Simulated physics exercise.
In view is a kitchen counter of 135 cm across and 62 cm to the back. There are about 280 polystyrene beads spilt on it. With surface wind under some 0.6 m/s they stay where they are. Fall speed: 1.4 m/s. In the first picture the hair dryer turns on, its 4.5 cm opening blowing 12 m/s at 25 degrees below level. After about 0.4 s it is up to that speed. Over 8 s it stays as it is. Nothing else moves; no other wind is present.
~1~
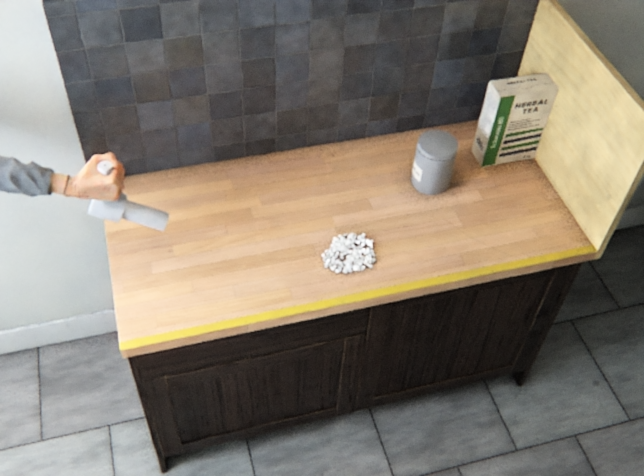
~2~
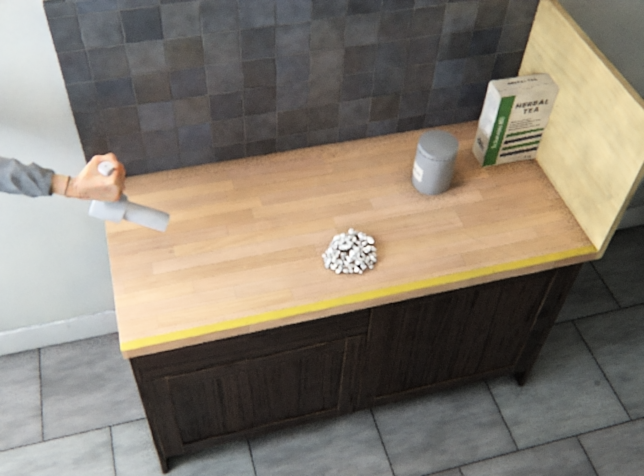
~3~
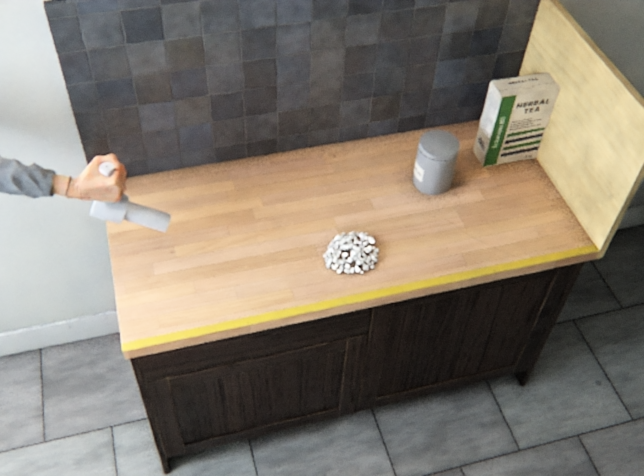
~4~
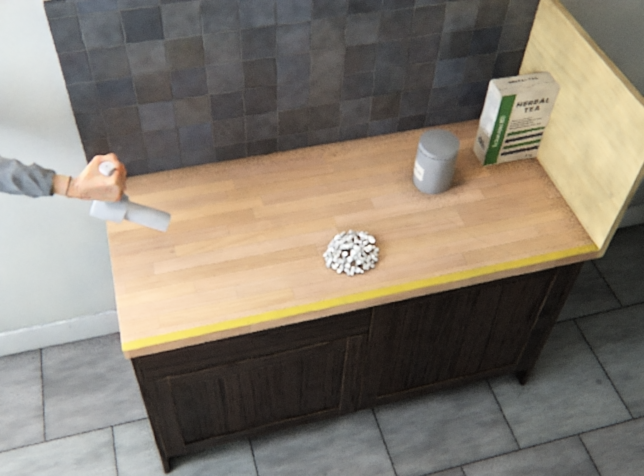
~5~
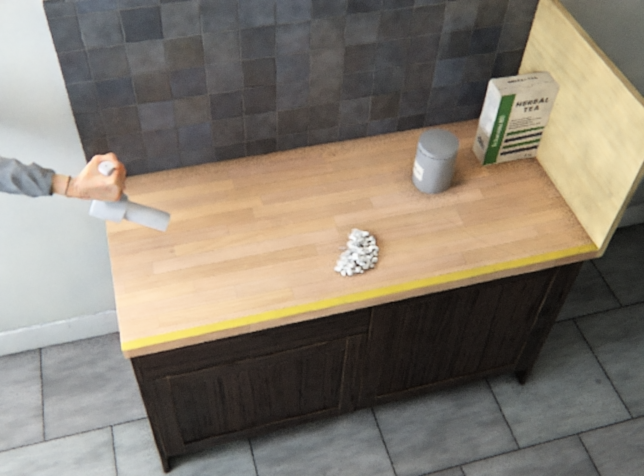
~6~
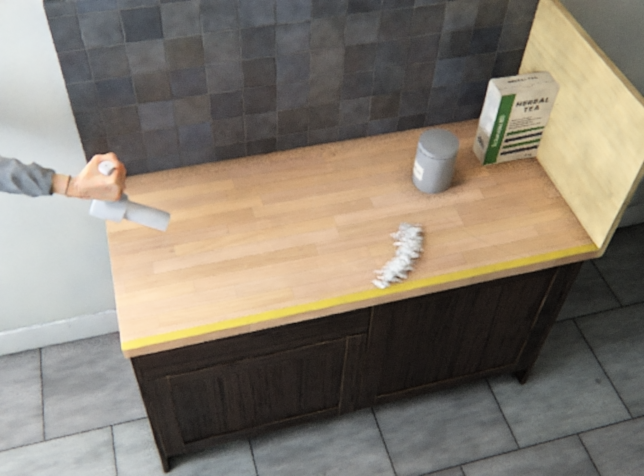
On a kitchen counter, a hand holds a hair dryer as white beads slide right.
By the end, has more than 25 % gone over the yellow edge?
Threshold crossed.
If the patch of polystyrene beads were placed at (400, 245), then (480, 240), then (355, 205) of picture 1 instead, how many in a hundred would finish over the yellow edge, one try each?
About 90, 90 and 1 in a hundred, in that order.
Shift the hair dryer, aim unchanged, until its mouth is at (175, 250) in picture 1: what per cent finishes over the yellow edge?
That gives roughly 40 % in the end.
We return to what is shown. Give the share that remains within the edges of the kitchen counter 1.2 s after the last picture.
About 10 per cent remain.
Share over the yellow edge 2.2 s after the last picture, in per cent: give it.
Share: Approx. 90 %.
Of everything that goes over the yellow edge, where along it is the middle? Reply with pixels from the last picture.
I'd say roughly (496, 271).
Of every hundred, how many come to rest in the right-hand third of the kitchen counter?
I'd estimate around 3 per cent.
Then, 1.2 s after the last picture, 11 % are on the move or not yet settled, 89 % are over the yellow edge.
Then, 2.2 s after the last picture, 6 % are on the move or not yet settled, 94 % are over the yellow edge.
Then, 4.0 s after the last picture, 5 % are on the move or not yet settled, 95 % are over the yellow edge.
Then, 7.6 s after the last picture, at the end, 97 % are over the yellow edge.
